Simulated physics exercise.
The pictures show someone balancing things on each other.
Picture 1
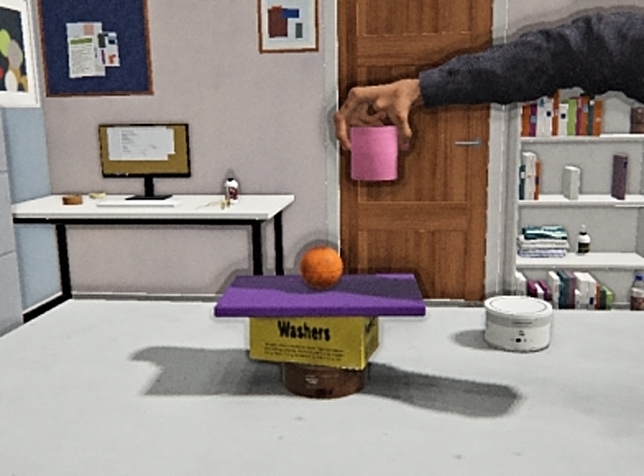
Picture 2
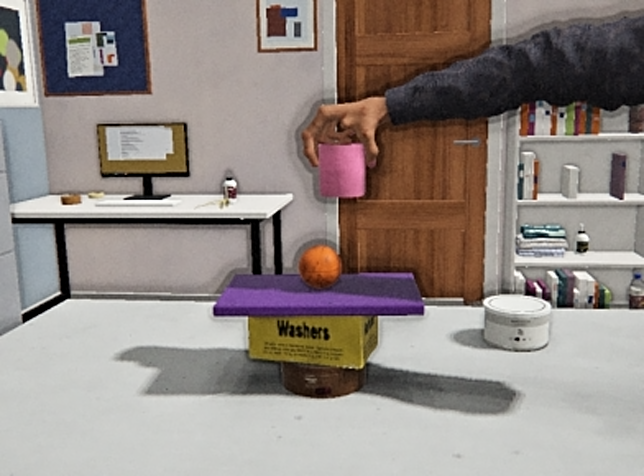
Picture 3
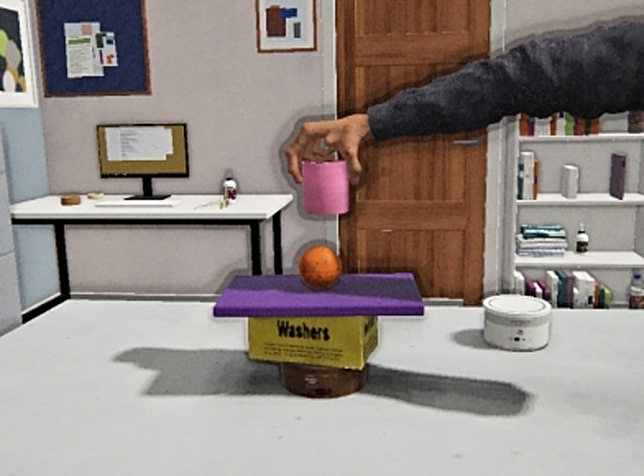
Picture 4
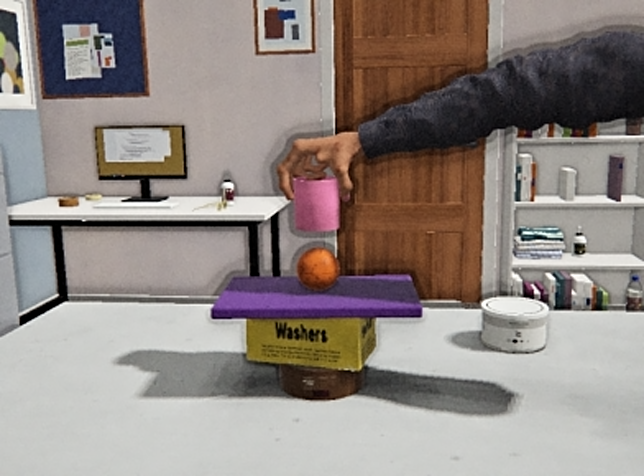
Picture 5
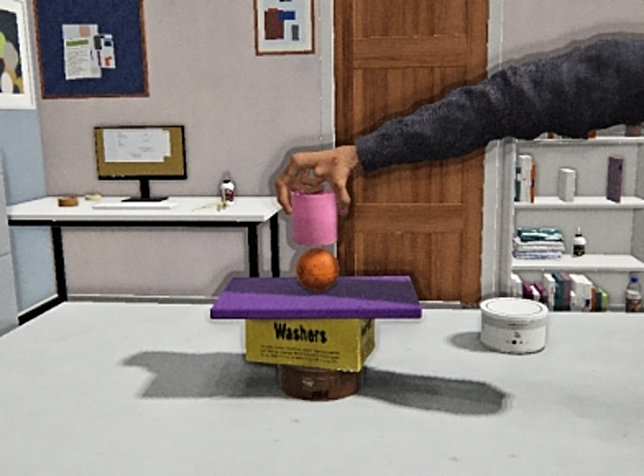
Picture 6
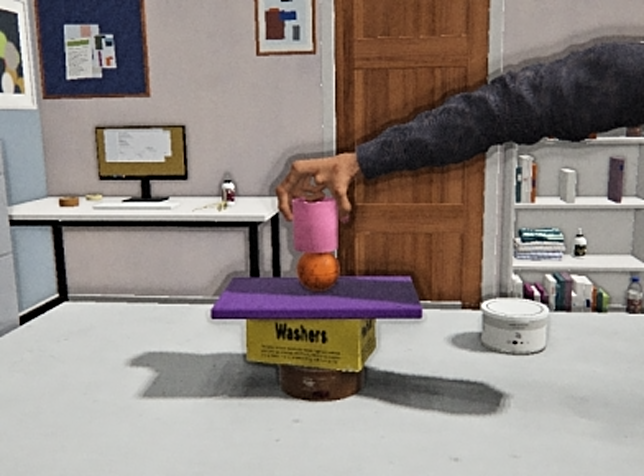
The clip opens with a hand holding a pink cup above and to the right of an orange ball, which sits on a purple tray, a yellow box and a brown tub. The hand moves the cup left and down over the ball, then lowers it onto the ball, fingers still gripping it.
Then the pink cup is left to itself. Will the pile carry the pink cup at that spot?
Here the pile gives way.
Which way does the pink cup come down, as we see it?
To the left.
Then, 0.60 s past the last view, pink cup now fallen.
Then, 0.70 s past the last view, things are still on the move.
Finally, fallen, pink cup; the other 5 still in place. Final places as the last picture's camera would see them, pink cup near (236, 267). The pile loses its balance.
